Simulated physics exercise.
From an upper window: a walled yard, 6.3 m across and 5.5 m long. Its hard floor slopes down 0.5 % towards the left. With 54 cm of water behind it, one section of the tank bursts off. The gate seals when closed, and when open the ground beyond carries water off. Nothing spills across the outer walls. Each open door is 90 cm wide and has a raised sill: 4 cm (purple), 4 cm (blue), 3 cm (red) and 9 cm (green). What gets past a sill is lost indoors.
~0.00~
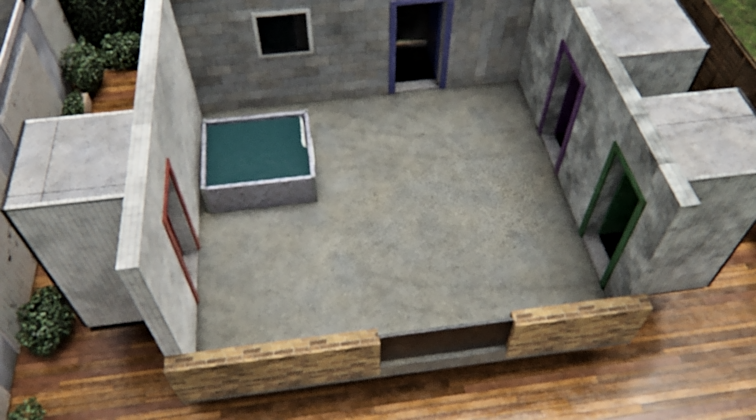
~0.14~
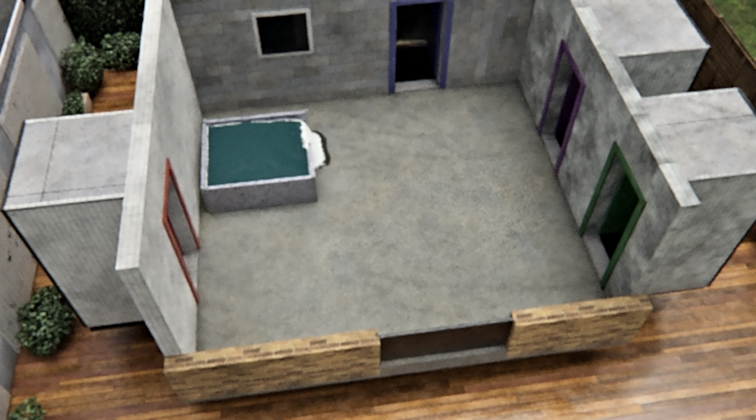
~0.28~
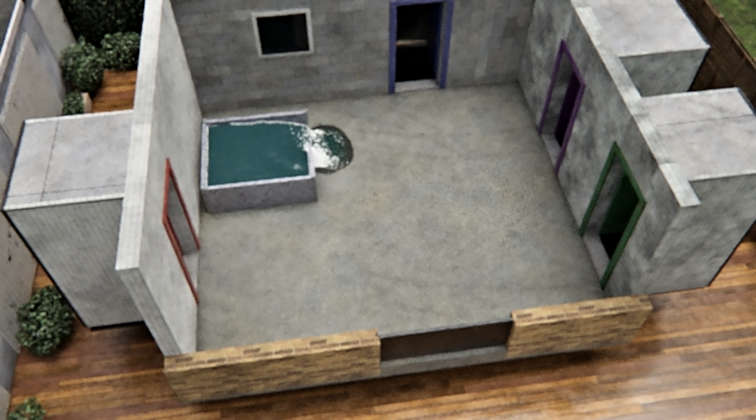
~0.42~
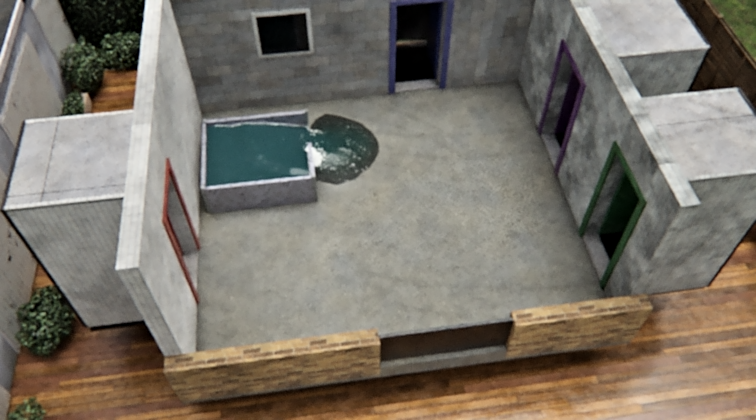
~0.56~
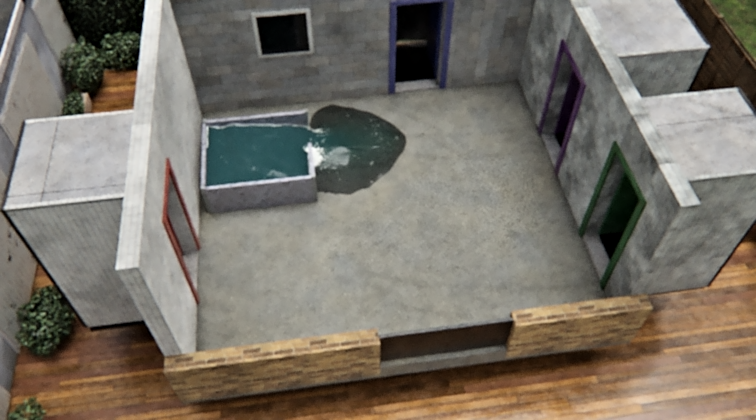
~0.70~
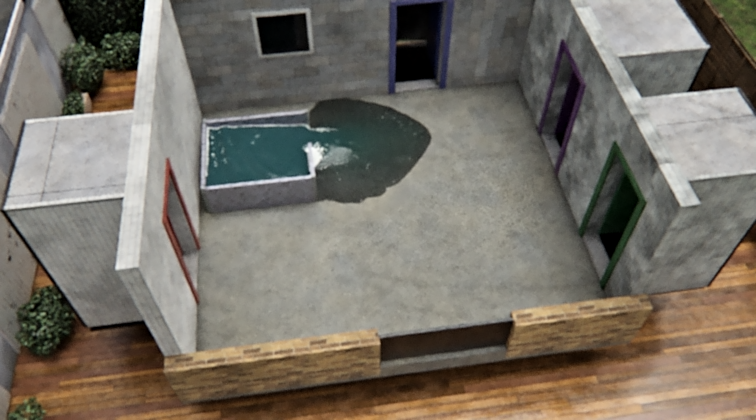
Water pouring from the right side of a raised tank and spreading rightward in a dark pool across a walled grey yard.
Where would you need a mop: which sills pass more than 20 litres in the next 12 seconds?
Door by door: At the purple door it exceeds the limit; at the blue door it passes the limit; at the red door it does not reach the limit; at the green door it stays under the limit.
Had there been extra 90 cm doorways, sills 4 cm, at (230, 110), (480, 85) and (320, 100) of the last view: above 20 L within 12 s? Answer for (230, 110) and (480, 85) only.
In that order: Not over, over.
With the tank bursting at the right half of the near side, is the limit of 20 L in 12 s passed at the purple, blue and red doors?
Against that limit: Purple not over, blue below, red over.
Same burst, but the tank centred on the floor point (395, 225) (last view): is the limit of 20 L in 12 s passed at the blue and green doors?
Against that limit: Blue below, green under.
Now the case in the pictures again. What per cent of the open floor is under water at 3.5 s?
Some 40 per cent of it.
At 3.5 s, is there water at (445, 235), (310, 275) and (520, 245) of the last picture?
In that order: Wet, still dry, wet.
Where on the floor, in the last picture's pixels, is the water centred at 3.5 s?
Near (365, 155).
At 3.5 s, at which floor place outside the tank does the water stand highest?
Around (514, 90).
After 1.4 s water covers 25 % of the floor and is deepest (26 cm) near (319, 144); purple door not reached, blue door 10 cm at the sill, 0 L in, red door not reached, green door not reached.
After 2.2 s water covers 40 % of the floor and is deepest (20 cm) near (319, 144); purple door 9 cm at the sill, 1 L in, blue door 9 cm at the sill, 11 L in, red door not reached, green door not reached.
After 3.5 s water covers 40 % of the floor and is deepest (19 cm) near (514, 90); purple door 11 cm at the sill, 39 L in, blue door 7 cm at the sill, 25 L in, red door not reached, green door 5 cm at the sill, 0 L in.
After 7.0 s water covers 60 % of the floor and is deepest (10 cm) near (579, 314); purple door 6 cm at the sill, 66 L in, blue door 6 cm at the sill, 38 L in, red door not reached, green door 6 cm at the sill, 0 L in.
After 12.0 s water covers 95 % of the floor and is deepest (8 cm) near (196, 377); purple door 3 cm at the sill, 72 L in, blue door 4 cm at the sill, 48 L in, red door 6 cm at the sill, 4 L in, green door 5 cm at the sill, 0 L in.
